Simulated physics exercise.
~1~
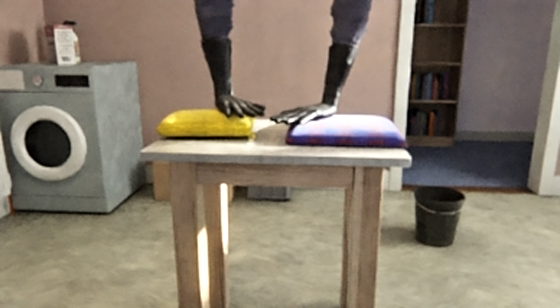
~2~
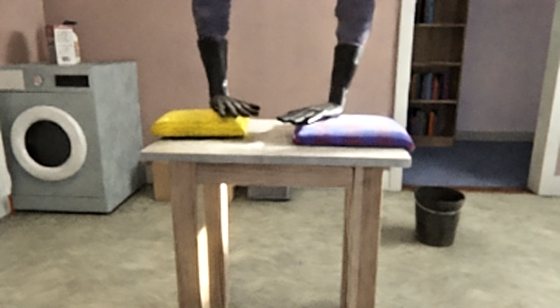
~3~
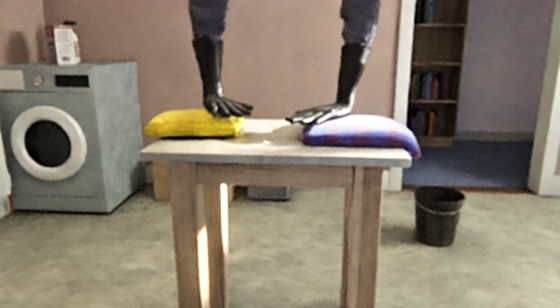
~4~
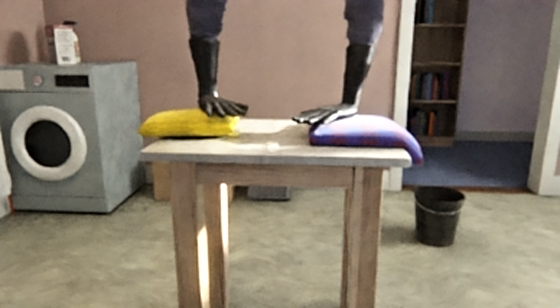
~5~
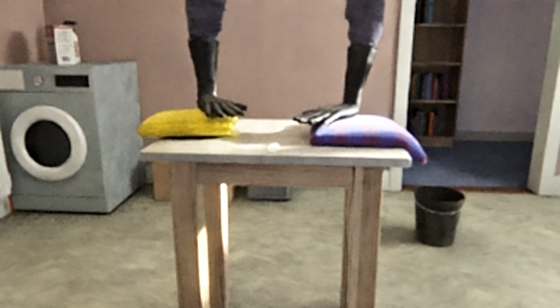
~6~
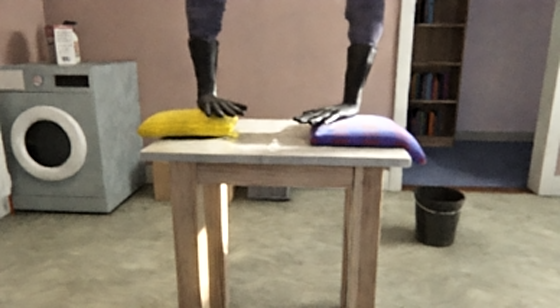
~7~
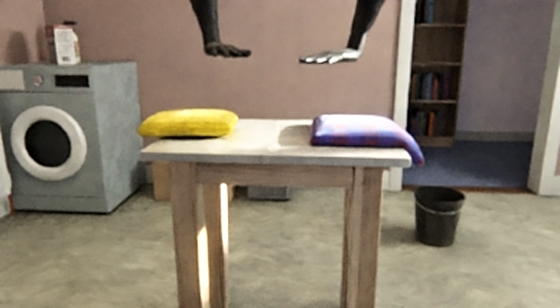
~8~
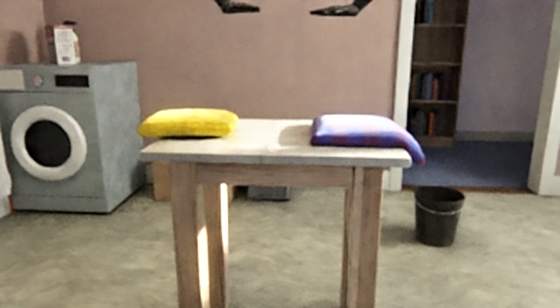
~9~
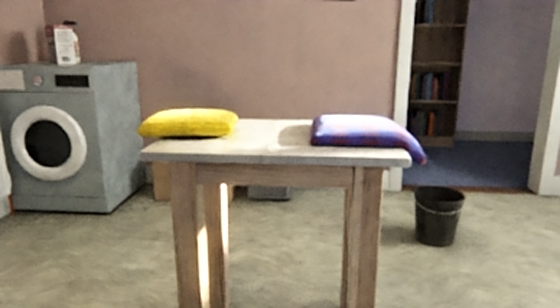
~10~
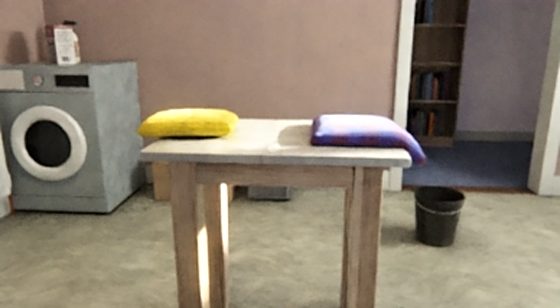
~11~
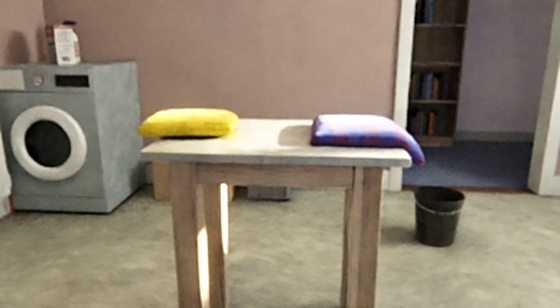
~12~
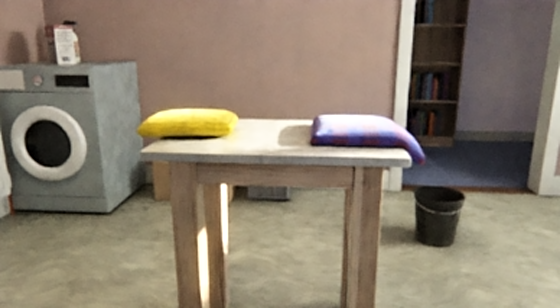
In a room with a washing machine, gloved hands push yellow and blue cushion-like items apart on a table, then withdraw upward.
